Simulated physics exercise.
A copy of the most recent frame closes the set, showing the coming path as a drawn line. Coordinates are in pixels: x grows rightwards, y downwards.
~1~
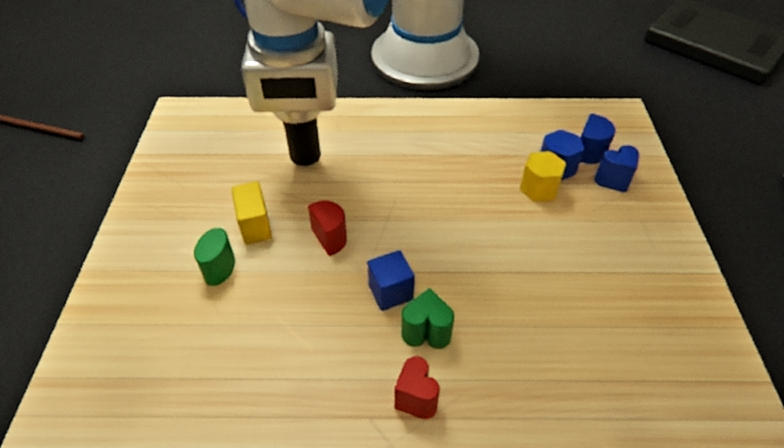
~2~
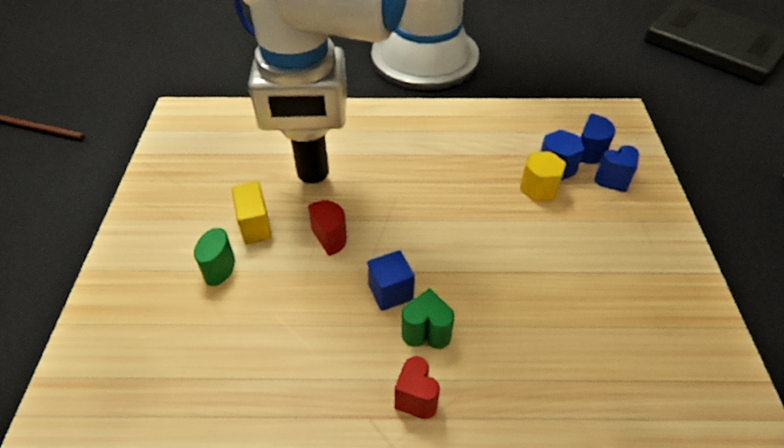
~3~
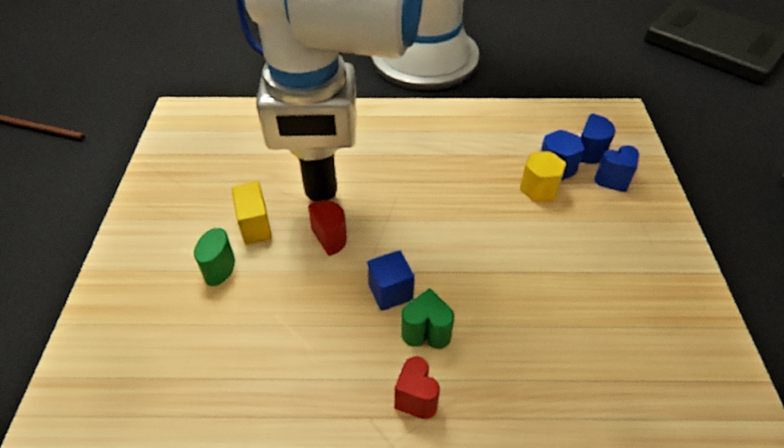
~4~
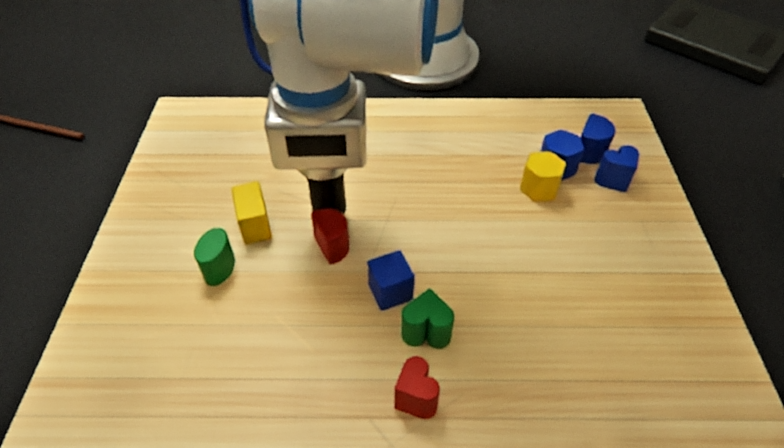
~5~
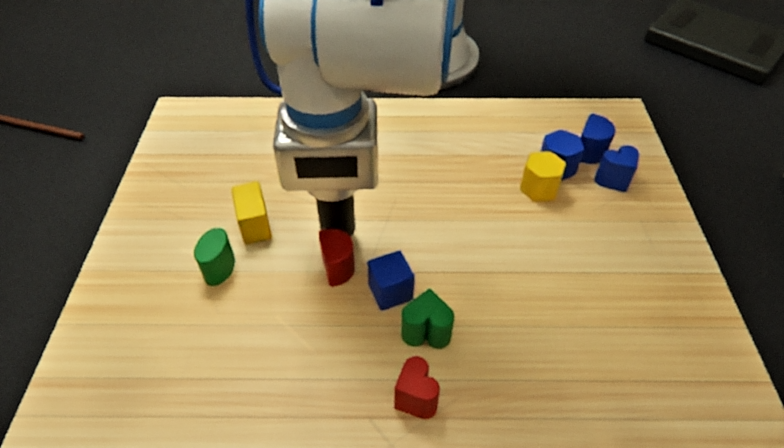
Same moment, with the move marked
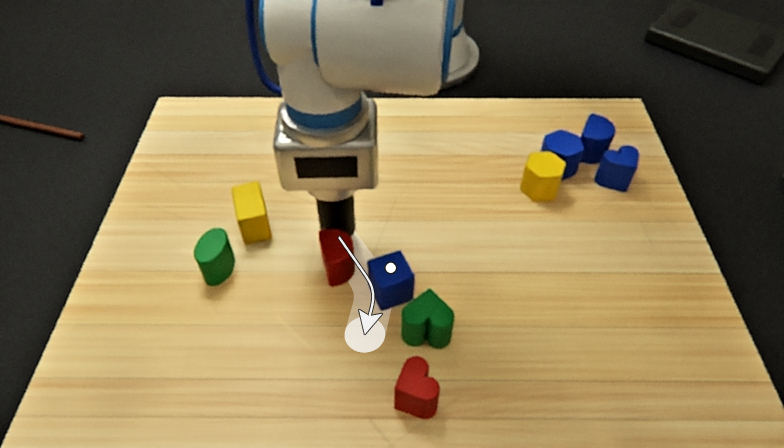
On a light wooden board scattered with red, blue, green and yellow blocks, a robot arm moves its dark rod toward the viewer, meets a red block left of centre, and pushes it a short way nearer a blue block.
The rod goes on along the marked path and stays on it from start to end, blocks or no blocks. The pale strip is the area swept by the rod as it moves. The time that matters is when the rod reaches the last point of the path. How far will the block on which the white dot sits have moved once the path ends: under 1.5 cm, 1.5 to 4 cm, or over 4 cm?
Between 1.5 and 4 cm.
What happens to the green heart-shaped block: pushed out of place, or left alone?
It is moved from its place.
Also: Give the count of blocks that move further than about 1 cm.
This push will displace three or more blocks.
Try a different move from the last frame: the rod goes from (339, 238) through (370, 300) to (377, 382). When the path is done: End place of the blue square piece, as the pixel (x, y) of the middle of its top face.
It comes to (412, 286).
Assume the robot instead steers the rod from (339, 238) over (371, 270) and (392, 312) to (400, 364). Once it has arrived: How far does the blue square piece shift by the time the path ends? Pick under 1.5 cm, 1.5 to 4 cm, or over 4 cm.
The block winds up beyond 4 cm from where it is now.
The line goes from (339, 238) via (358, 265) and (373, 297), ending at (365, 334); the dot is on the blue square piece.
On the path given first. One third of the way, rod at (358, 256); red D-shaped block at (339, 271), turned 25° clockwise.
Two thirds of the way, rod at (373, 288); red D-shaped block at (333, 285), turned 45° clockwise; blue square piece at (409, 286), turned 40° anticlockwise; green heart-shaped block at (437, 316).
At the end, rod at (364, 325); red D-shaped block at (329, 287), turned 55° clockwise; blue square piece at (411, 290), turned 50° anticlockwise; red heart-shaped block unmoved; green heart-shaped block at (443, 319).
